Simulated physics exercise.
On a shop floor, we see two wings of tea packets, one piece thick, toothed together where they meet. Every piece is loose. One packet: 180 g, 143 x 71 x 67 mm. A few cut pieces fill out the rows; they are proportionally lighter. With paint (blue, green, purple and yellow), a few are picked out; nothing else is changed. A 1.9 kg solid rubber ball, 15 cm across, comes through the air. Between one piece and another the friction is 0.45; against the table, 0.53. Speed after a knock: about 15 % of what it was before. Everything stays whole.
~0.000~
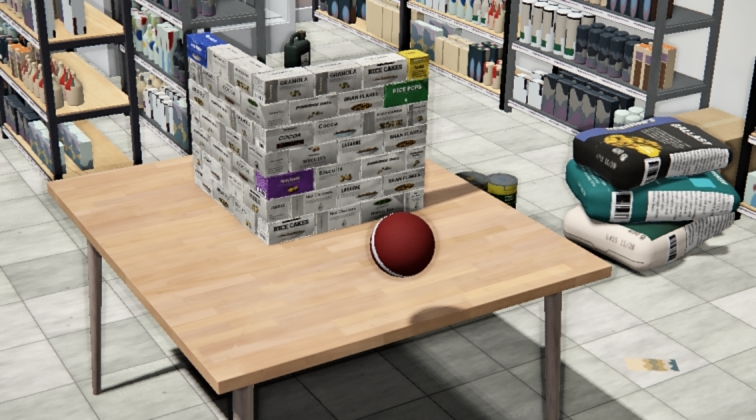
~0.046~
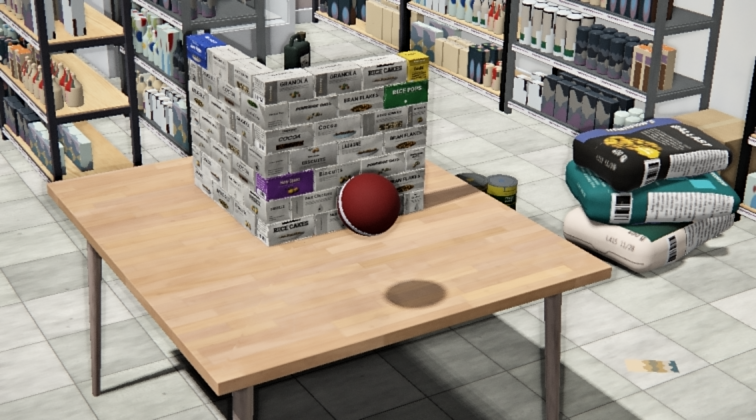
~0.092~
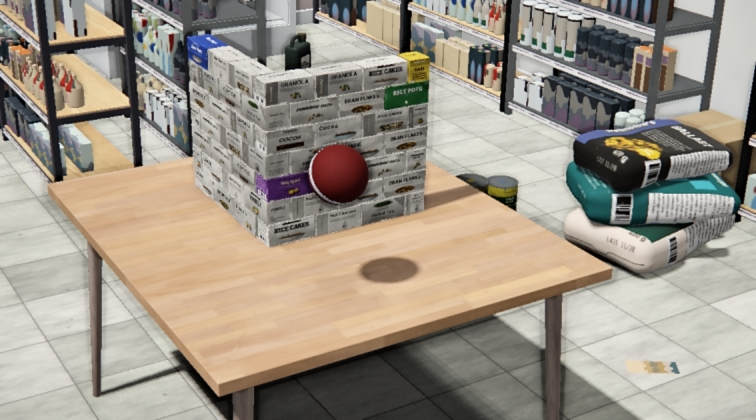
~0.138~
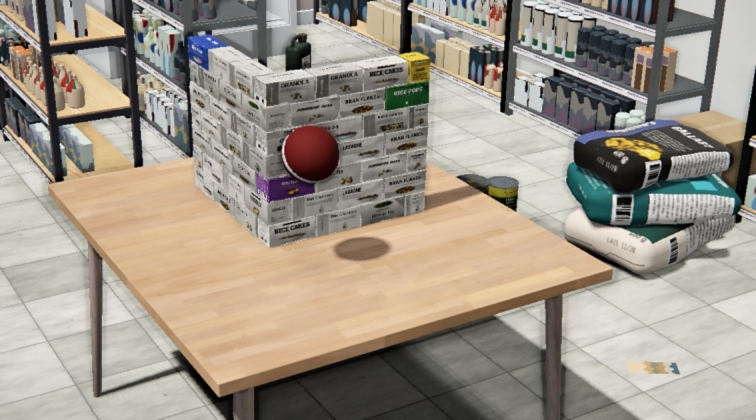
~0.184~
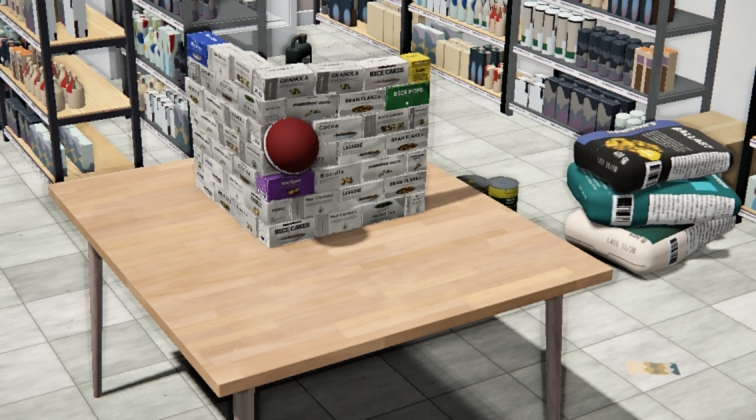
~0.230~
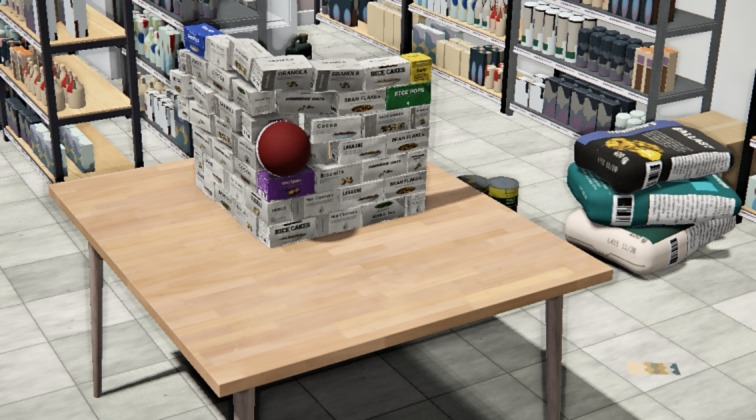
On a shop floor, a dark red ball flies leftward above a wooden table and strikes a corner-shaped wall of stacked, mostly white packets near a purple one, pushing several upper packets out of line and opening gaps.
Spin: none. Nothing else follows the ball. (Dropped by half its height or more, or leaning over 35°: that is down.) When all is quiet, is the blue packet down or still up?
Once all is quiet, it ends up down.
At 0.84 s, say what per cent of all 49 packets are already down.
35 %.
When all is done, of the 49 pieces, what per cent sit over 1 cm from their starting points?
I get 50 %.
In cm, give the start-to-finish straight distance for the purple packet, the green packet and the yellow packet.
Purple 0 cm, green 0 cm, yellow 0 cm.
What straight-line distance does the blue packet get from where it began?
Roughly 143 centimetres.
Around 0.42 s, ball still moving; 7 of the 49 packets down; blue packet tipped 17°.
Around 0.84 s, ball still moving; 17 of the 49 packets down; blue packet on its side.
Finally (1.7 s), ball rolling away; 17 of the 49 packets down; blue packet 1.15 m lower; yellow packet unmoved; green packet unmoved. Seen by the last camera, middles, blue packet near (226, 274), yellow packet near (415, 68).
